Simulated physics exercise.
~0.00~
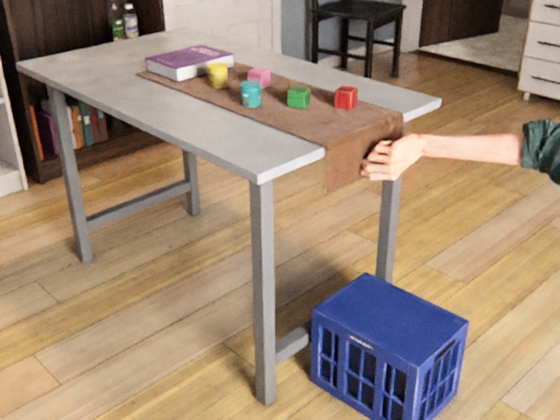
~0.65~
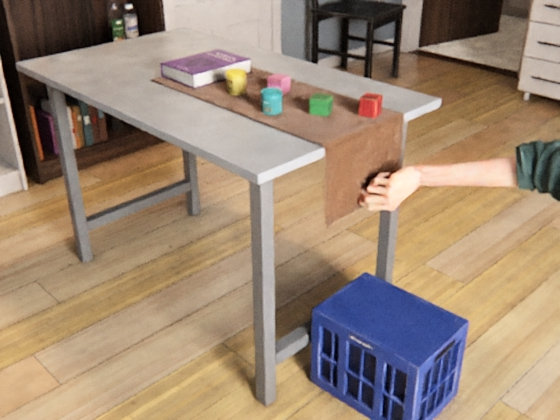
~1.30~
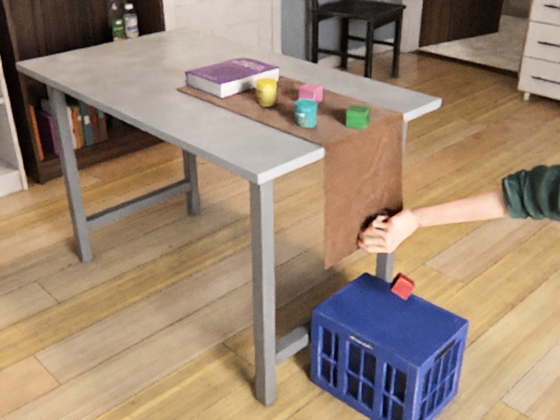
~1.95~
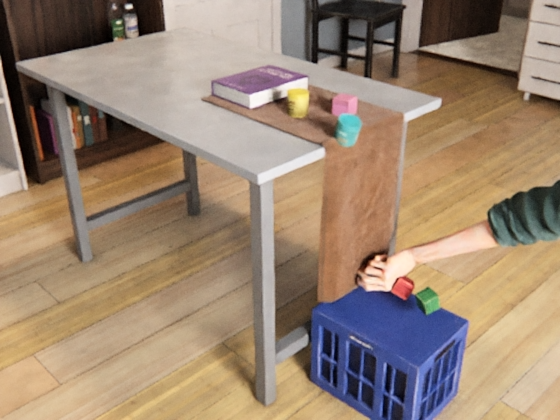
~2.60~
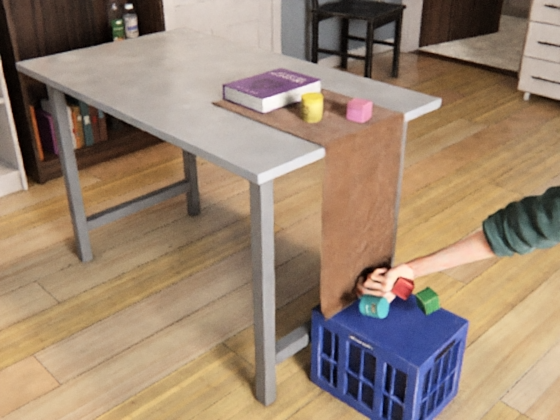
A hand pulls a brown cloth down over the end of a gray table, drawing the objects on it rightward; the red cube, green cube and turquoise pot drop onto the blue crate in turn, while the book, yellow pot and pink cube remain on top.
